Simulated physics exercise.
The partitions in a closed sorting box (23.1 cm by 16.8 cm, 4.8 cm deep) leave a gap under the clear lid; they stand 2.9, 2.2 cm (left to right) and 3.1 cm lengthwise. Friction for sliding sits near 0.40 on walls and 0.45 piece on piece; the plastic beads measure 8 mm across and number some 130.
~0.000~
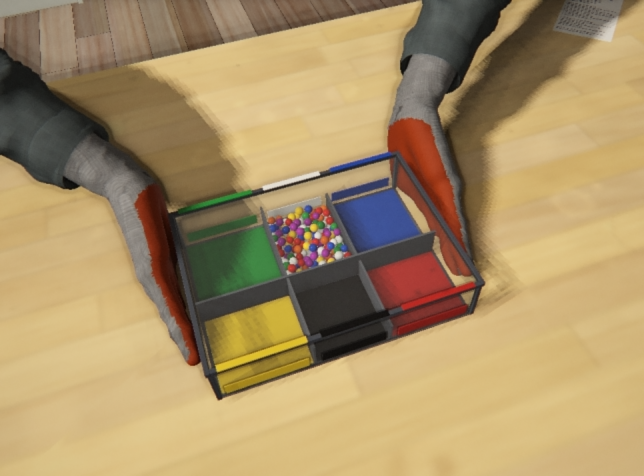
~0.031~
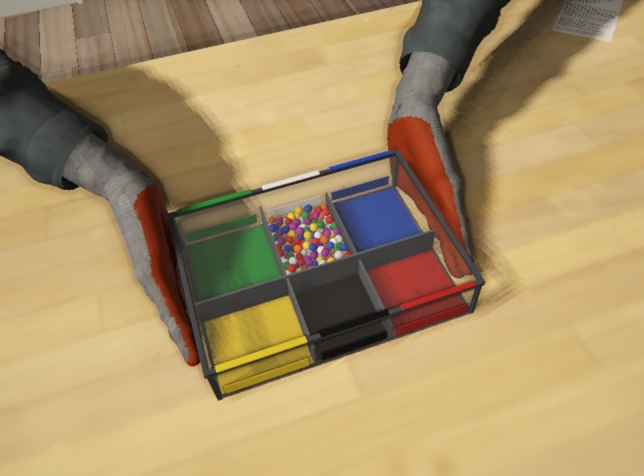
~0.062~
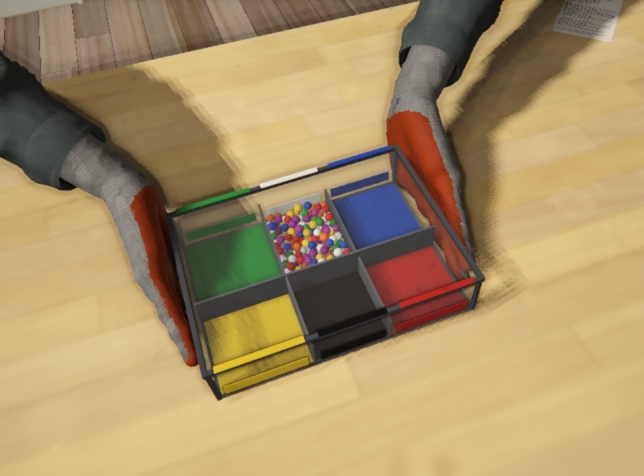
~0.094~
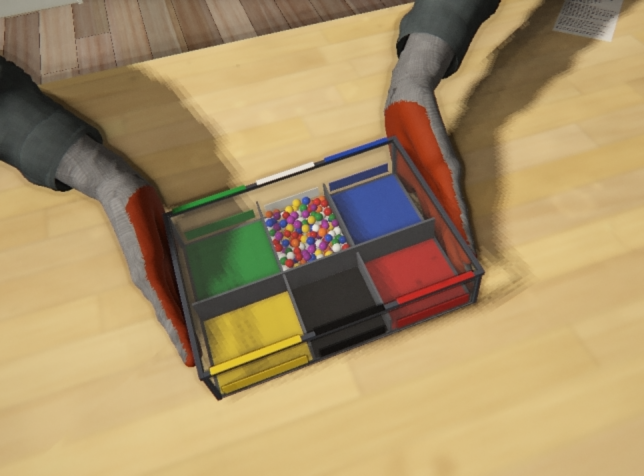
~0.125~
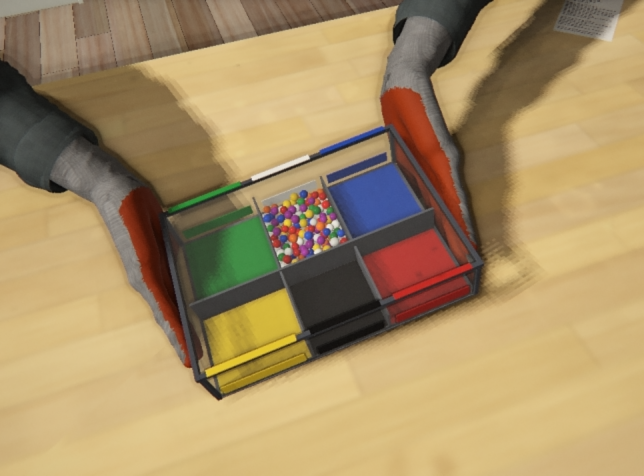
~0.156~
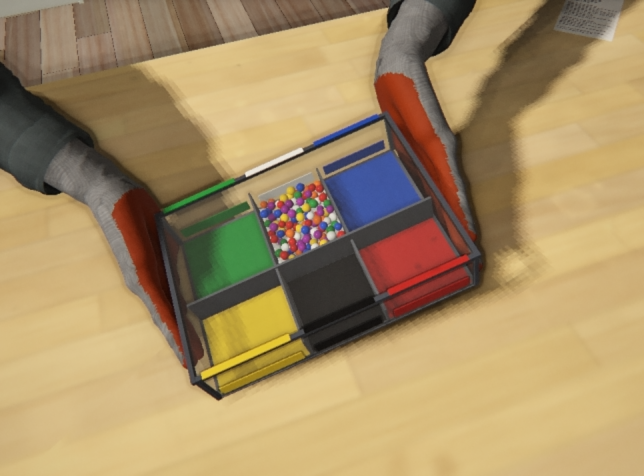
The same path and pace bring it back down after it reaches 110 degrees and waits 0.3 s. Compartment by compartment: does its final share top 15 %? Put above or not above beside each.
Red compartment: Not above; blue compartment: Not above; green compartment: Above; yellow compartment: Above; white compartment: Not above; black compartment: Not above.
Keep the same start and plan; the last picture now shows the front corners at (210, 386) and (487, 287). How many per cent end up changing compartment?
Then roughly 75 per cent.
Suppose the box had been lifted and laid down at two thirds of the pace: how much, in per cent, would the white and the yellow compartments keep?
That way white would end with 0 per cent and yellow with 40 per cent.
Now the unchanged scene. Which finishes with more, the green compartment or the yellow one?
The green one.
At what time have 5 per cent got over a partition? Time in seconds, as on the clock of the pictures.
Reading: T about 0.80 s.
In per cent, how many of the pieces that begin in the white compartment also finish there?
Around 0 %.
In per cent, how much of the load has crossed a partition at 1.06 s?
About 75 %.
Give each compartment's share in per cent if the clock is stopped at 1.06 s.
You'd see red at 0, blue at 0, green at 50, yellow at 20, white at 25 and black at 0 per cent.
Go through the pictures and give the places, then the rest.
The first picture shows box tilt 0 degrees, front corners at (209, 371) and (479, 282); white 100 %.
The second picture shows box tilt 1 degrees, front corners at (209, 371) and (479, 281).
The third picture shows box tilt 2 degrees, front corners at (207, 372) and (479, 278).
The fourth picture shows box tilt 5 degrees, front corners at (204, 374) and (478, 271), lowest corner left front.
The fifth picture shows box tilt 9 degrees, front corners at (200, 376) and (477, 263), lowest corner left front.
The sixth picture shows box tilt 13 degrees, front corners at (196, 378) and (474, 254), lowest corner left front; white 100 %. Its pace works out near 135 degrees a second.
After 1.06 s, tilt 110 degrees; green 50 %, yellow 20 %, white 25 %.
After 1.67 s, tilt 60 degrees; green 55 %, yellow 40 %, white 5 %.
After 2.32 s, tilt 0 degrees; green 55 %, yellow 40 %, white 5 %.
At rest (2.9 s), red 0 %, blue 0 %, green 55 %, yellow 40 %, white 5 %, black 0 %.
